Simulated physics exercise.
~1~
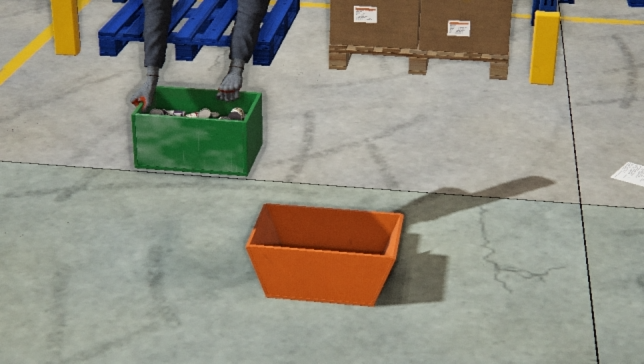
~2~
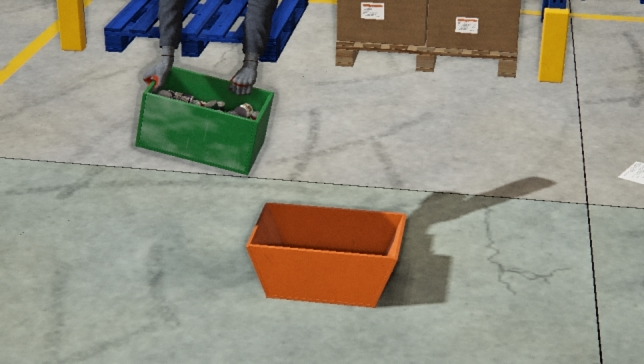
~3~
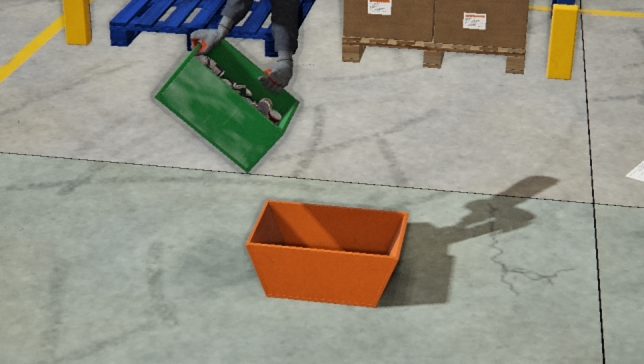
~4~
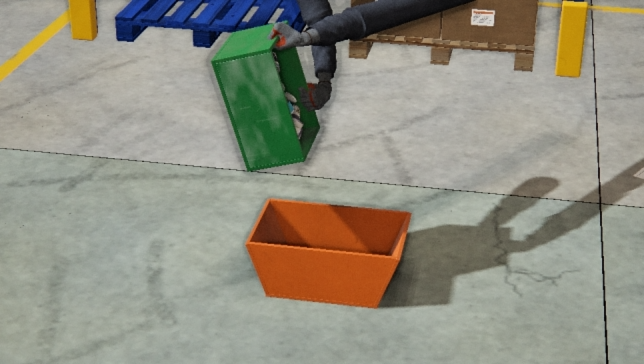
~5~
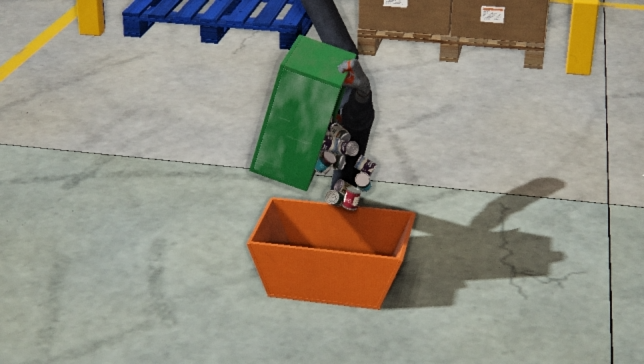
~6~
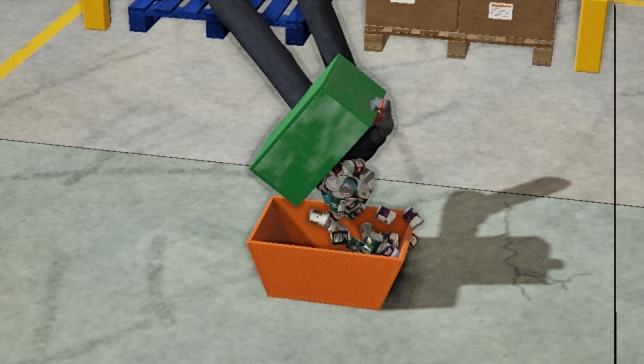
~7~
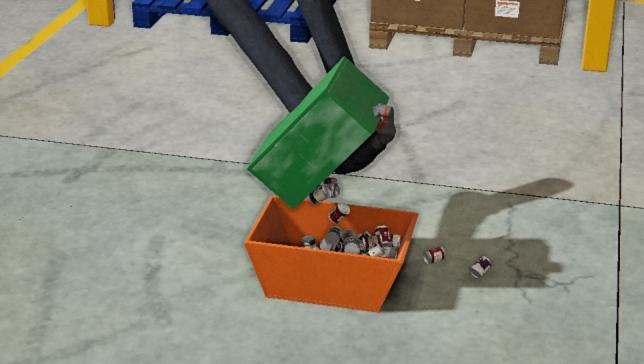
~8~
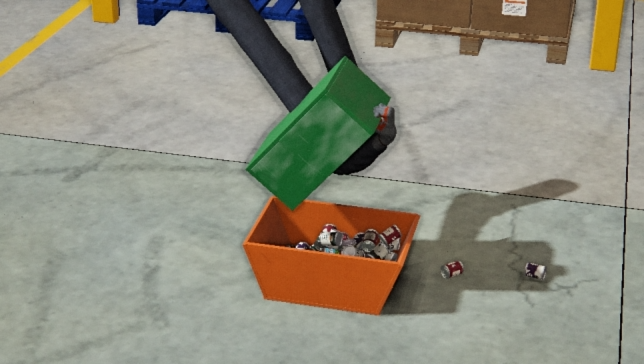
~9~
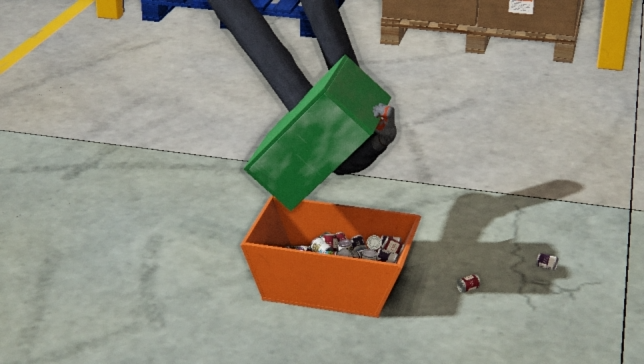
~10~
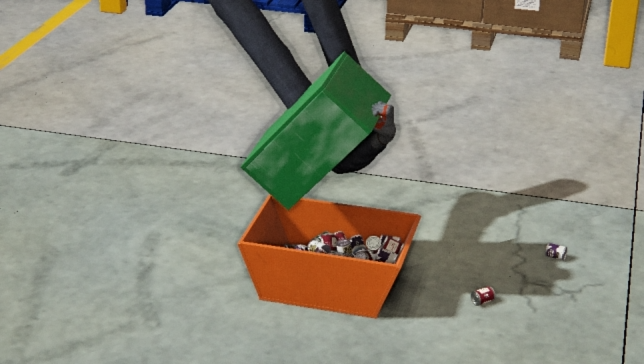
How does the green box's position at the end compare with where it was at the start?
At the start it sat upright on the floor, behind and to the left of the orange carton. By the end it was farther right, held tipped over just above the back of the carton.
A green box full of small tins was lifted and tipped to the right by a pair of dark arms, pouring its load into an orange carton. Most tins landed inside, but two ended up on the floor to the right.
